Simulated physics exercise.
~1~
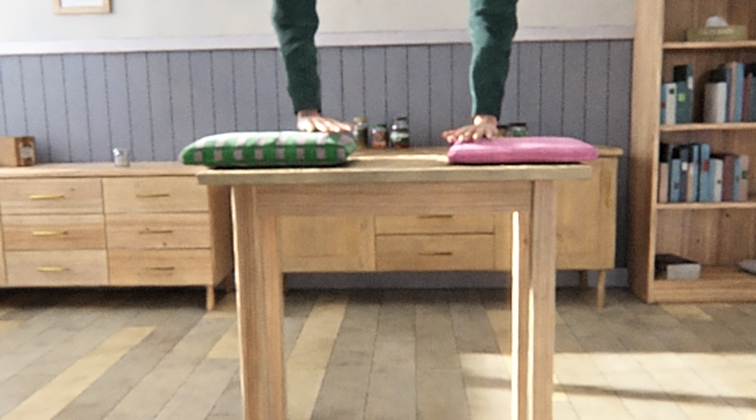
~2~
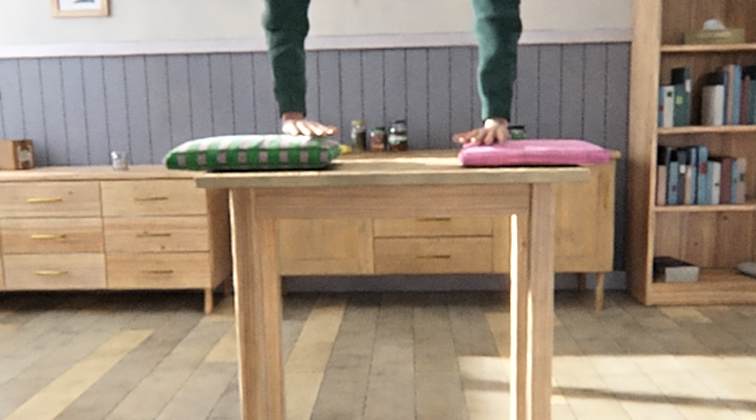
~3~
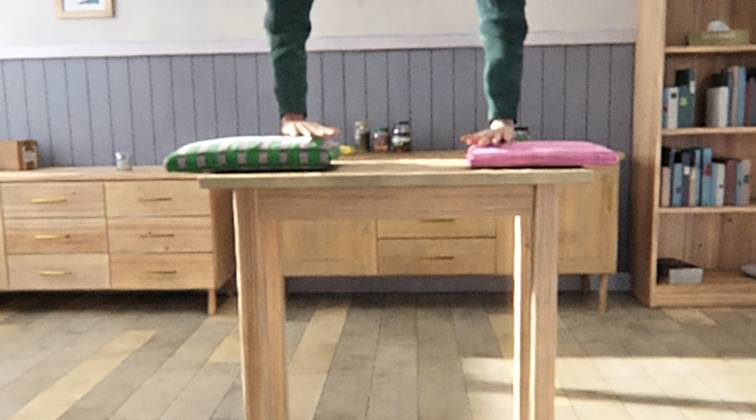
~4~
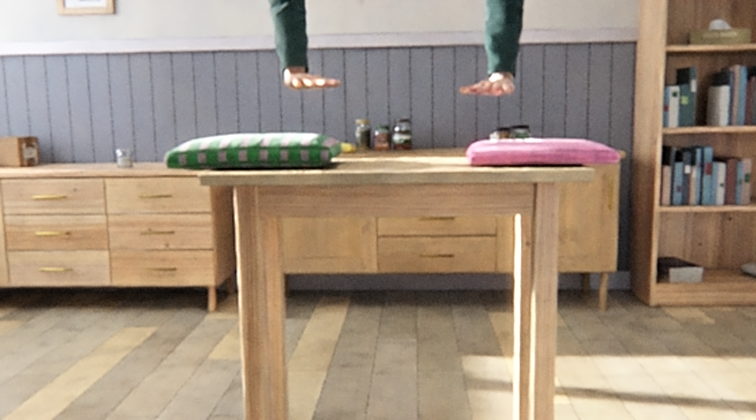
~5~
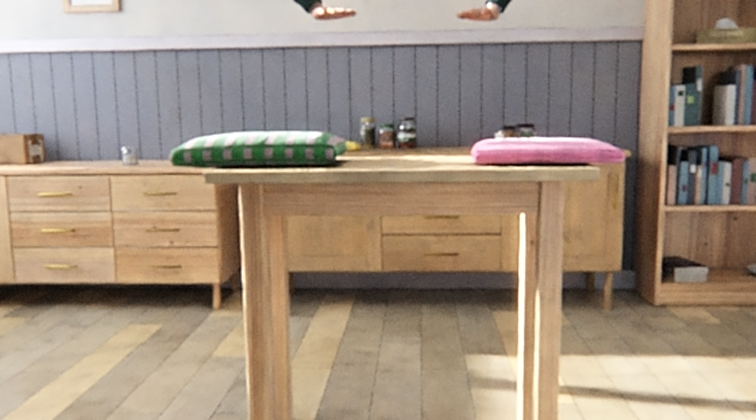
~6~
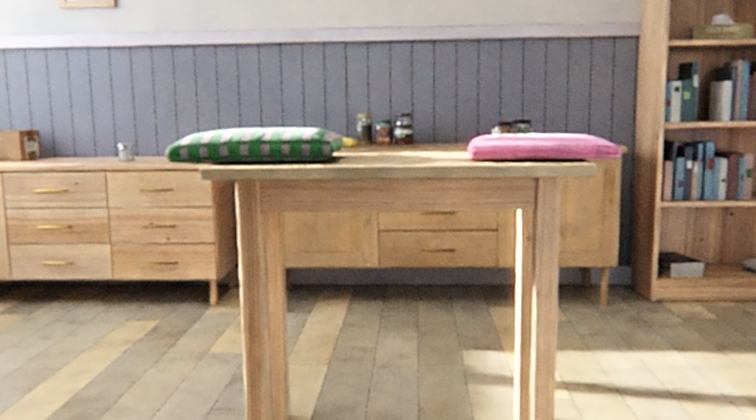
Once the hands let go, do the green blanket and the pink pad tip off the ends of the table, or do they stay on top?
They both stay on top. The green folded blanket remains at the left end of the table and the pink seat pad keeps its place at the right end.
